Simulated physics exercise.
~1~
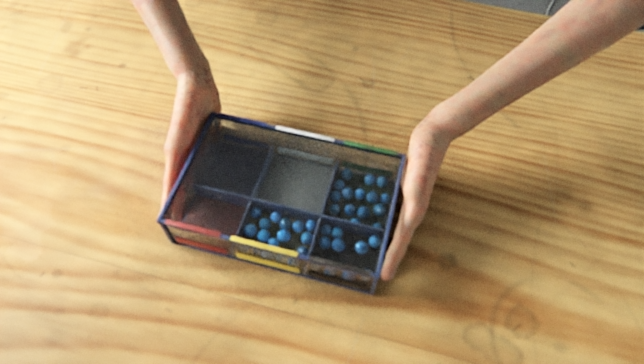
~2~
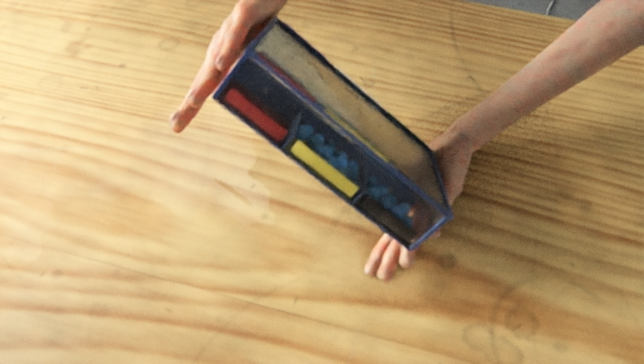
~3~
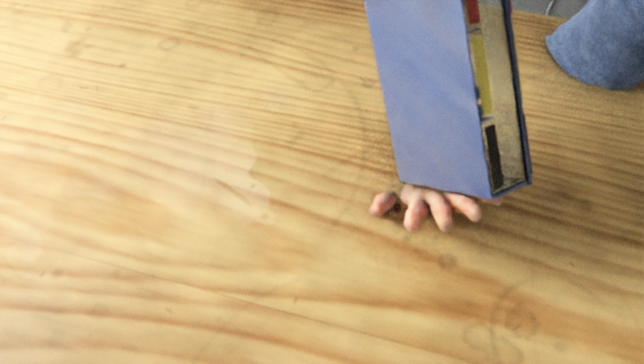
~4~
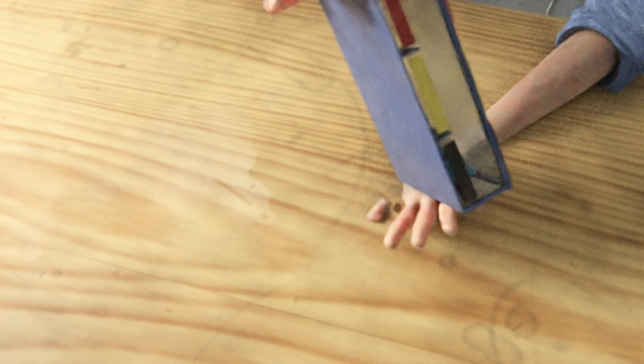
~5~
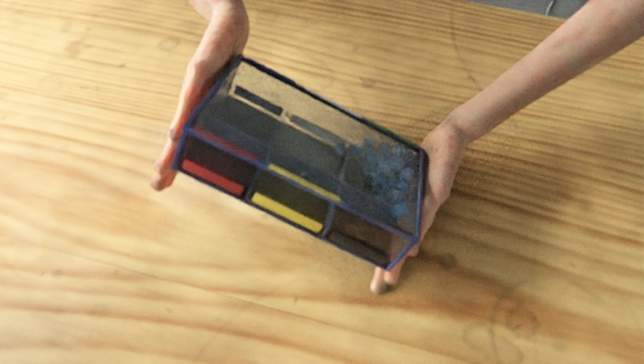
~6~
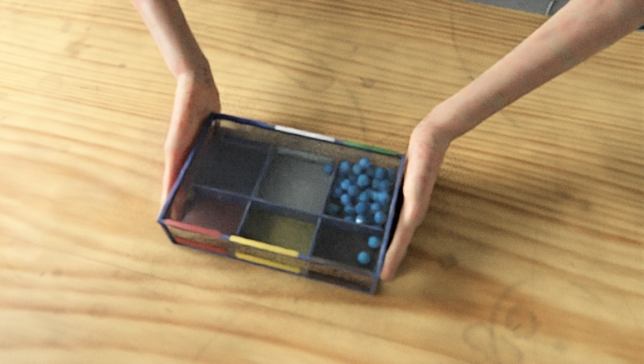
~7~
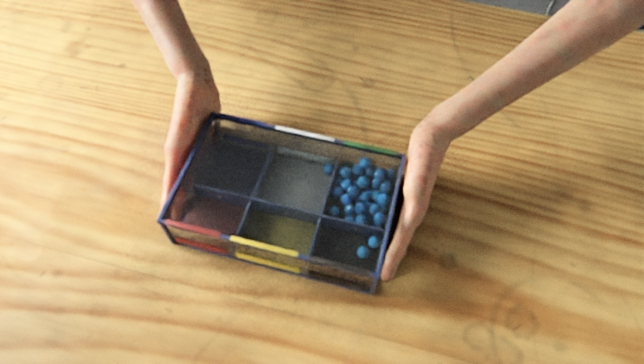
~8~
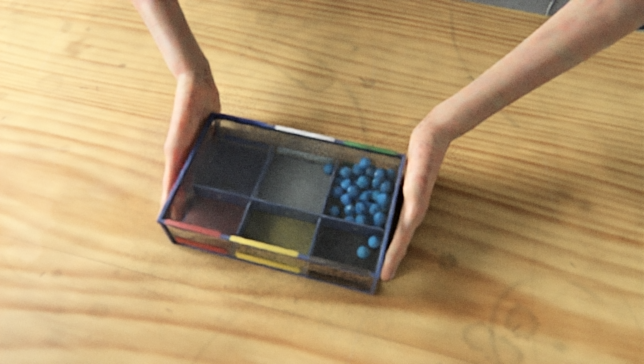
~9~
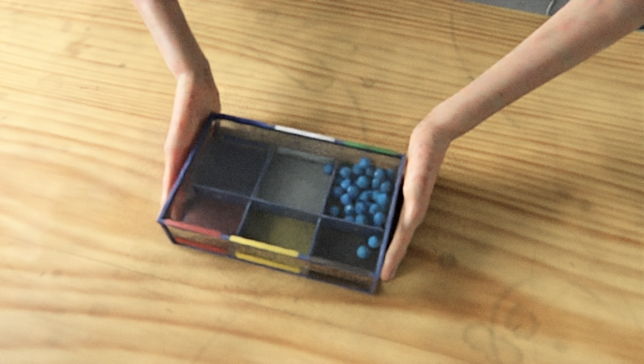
Clear-lidded sorting box of blue beads being tipped steeply onto its corner by two hands, then laid flat, beads mostly gathered upper right.
